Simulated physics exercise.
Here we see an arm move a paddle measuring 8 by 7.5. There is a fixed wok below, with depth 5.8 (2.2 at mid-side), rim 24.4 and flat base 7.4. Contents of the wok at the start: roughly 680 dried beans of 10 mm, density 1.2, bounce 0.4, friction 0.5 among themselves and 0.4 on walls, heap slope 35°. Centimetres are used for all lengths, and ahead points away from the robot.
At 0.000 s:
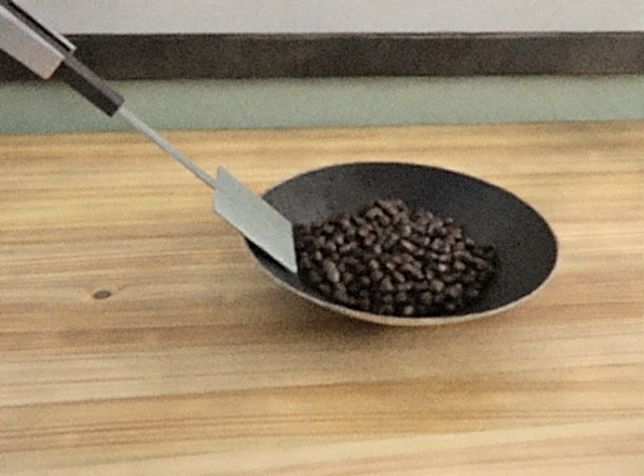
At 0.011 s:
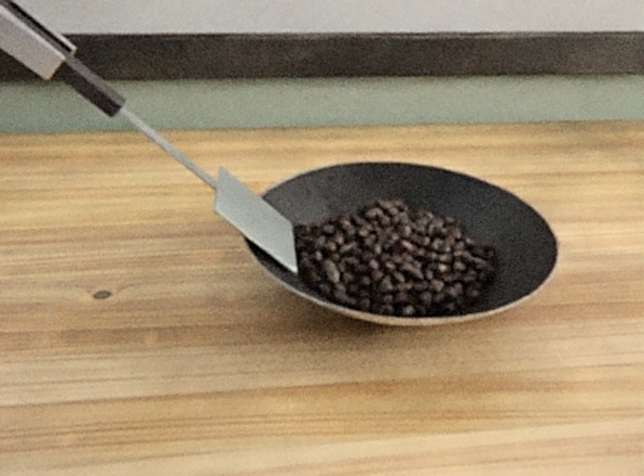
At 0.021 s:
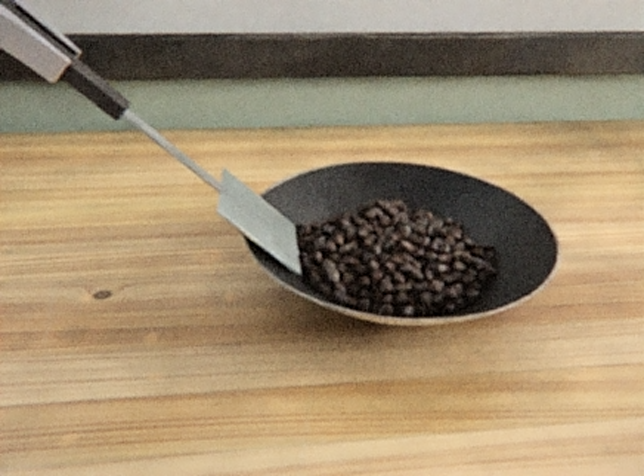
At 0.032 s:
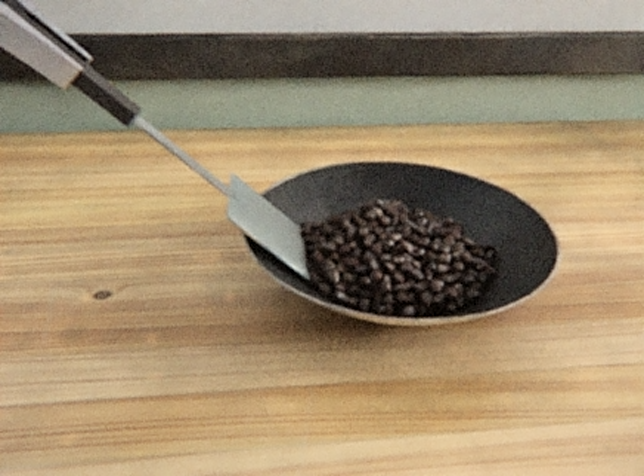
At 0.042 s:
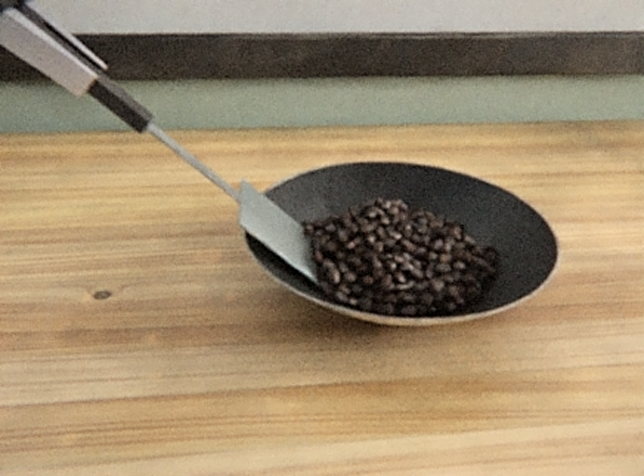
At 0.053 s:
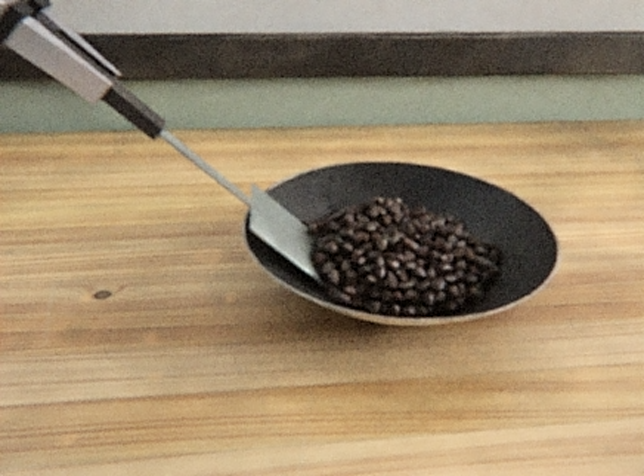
The footage shows a robot arm holding a flat metal paddle at the left side of a dark wok of dried beans on a wooden surface, then sliding it slightly right and down against the beans, which barely shift.
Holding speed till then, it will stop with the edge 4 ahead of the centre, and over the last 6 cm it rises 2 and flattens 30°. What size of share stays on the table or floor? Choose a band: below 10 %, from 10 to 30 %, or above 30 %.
That share falls below 10 %.
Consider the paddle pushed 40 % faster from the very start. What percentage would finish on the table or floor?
Then roughly 10 percent.
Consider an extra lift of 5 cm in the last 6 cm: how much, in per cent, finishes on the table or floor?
Result: Approx. 10 %.
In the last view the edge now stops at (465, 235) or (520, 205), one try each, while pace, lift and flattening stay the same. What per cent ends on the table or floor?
Respectively about 20 and 50 percent end on the table or floor.
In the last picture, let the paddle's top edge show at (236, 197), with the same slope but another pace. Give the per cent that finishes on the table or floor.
0 %.
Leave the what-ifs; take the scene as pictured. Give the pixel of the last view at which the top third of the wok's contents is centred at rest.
Roughly at (487, 220).
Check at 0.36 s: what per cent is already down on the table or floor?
Roughly 0 percent.
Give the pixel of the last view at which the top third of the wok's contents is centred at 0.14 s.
Centre: Approx. (458, 230) in the last view.
After 0.10 s, sloping 44°, highest piece 8 above the table; 681 in the wok.
After 0.14 s, sloping 31°, highest piece 9 above the table; 681 in the wok.
After 0.36 s, sloping 15°, highest piece 8 above the table; 674 in the wok, 5 on the table or floor, 2 on the blade or in flight.
After 1.41 s, sloping 15°, highest piece 8 above the table; 672 in the wok, 9 on the table or floor.
At rest, 672 in the wok, 9 on the table or floor. That is 1 % on the table or floor.
